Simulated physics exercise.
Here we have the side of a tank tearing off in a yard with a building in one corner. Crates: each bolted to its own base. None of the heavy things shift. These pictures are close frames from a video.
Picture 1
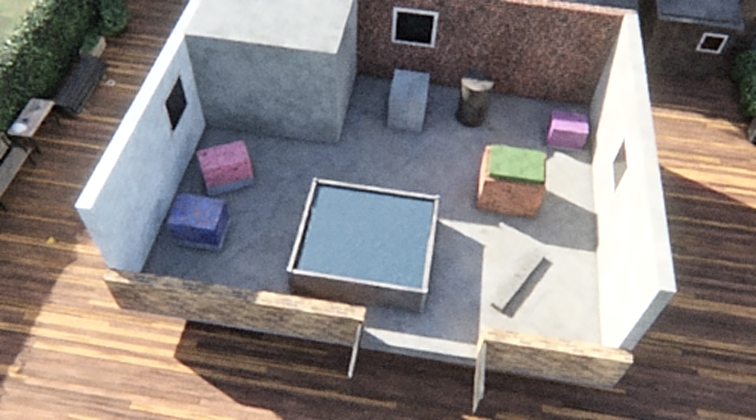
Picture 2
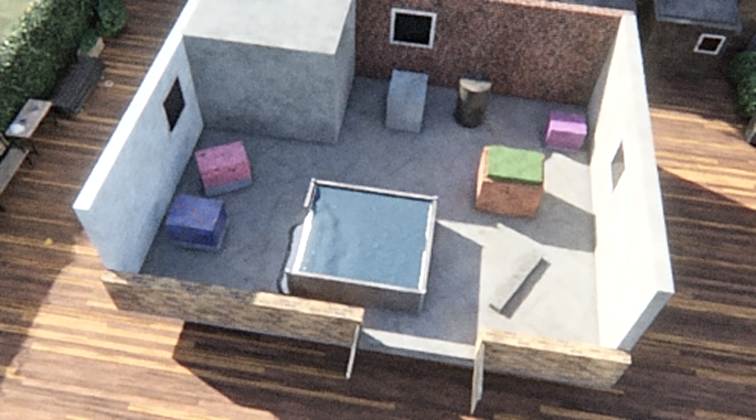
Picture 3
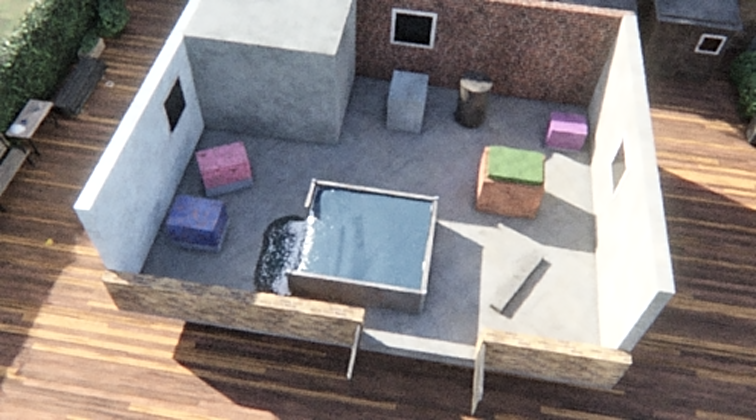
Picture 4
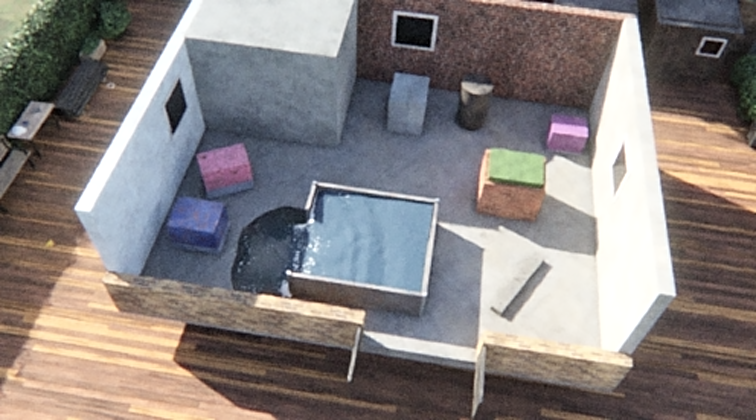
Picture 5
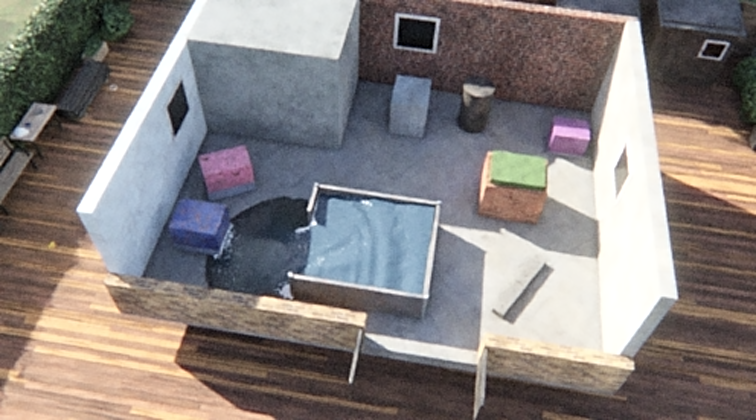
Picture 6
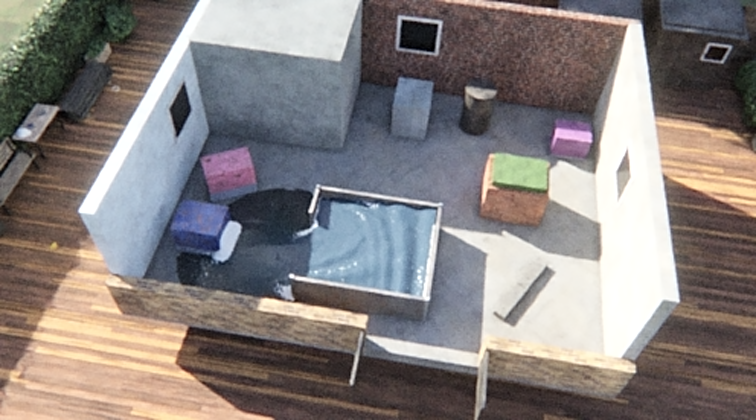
In a walled yard with scattered blocks, water sat still in a square open tank, then burst out through its left side and spread leftward in a dark pool, reaching around the blue block.
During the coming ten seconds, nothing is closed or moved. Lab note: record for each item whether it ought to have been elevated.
Outcome: The pink crate is not saved. The blue crate is not saved. The purple crate is not saved.
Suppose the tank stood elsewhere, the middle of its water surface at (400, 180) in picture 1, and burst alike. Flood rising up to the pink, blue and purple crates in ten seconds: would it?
Pink crate: Flooded; blue crate: Flooded; purple crate: Untouched.
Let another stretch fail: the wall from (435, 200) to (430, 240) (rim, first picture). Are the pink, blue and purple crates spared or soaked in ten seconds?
In my view the pink crate is never reached; as for the blue crate, it is never reached; the purple crate gets reached.
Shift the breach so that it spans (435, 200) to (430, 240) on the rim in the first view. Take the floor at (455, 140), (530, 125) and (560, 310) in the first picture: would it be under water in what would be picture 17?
Soaked, untouched, soaked.
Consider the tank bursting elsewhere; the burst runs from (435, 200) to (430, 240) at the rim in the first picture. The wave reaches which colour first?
Answer: The crate marked purple.
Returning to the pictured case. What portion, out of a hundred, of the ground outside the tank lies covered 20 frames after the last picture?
The answer is around 35 per cent.
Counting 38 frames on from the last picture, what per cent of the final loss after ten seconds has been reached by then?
Note - share reached: 20 %.
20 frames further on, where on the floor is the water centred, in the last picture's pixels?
It is near (278, 245).
A moment on, water covers 15 % of the floor; the pink crate water round its plinth, the blue crate water round its plinth, the purple crate not reached.
Next, water covers 20 % of the floor; the pink crate water round its plinth, the blue crate water round its plinth, the purple crate not reached.
Then, water covers 35 % of the floor; the pink crate water round its plinth, the blue crate water round its plinth, the purple crate not reached.
Later, water covers 55 % of the floor; the pink crate water round its plinth, the blue crate water round its plinth, the purple crate not reached.
In the end, water covers 90 % of the floor; the pink crate was topped, the blue crate was topped, the purple crate was topped.
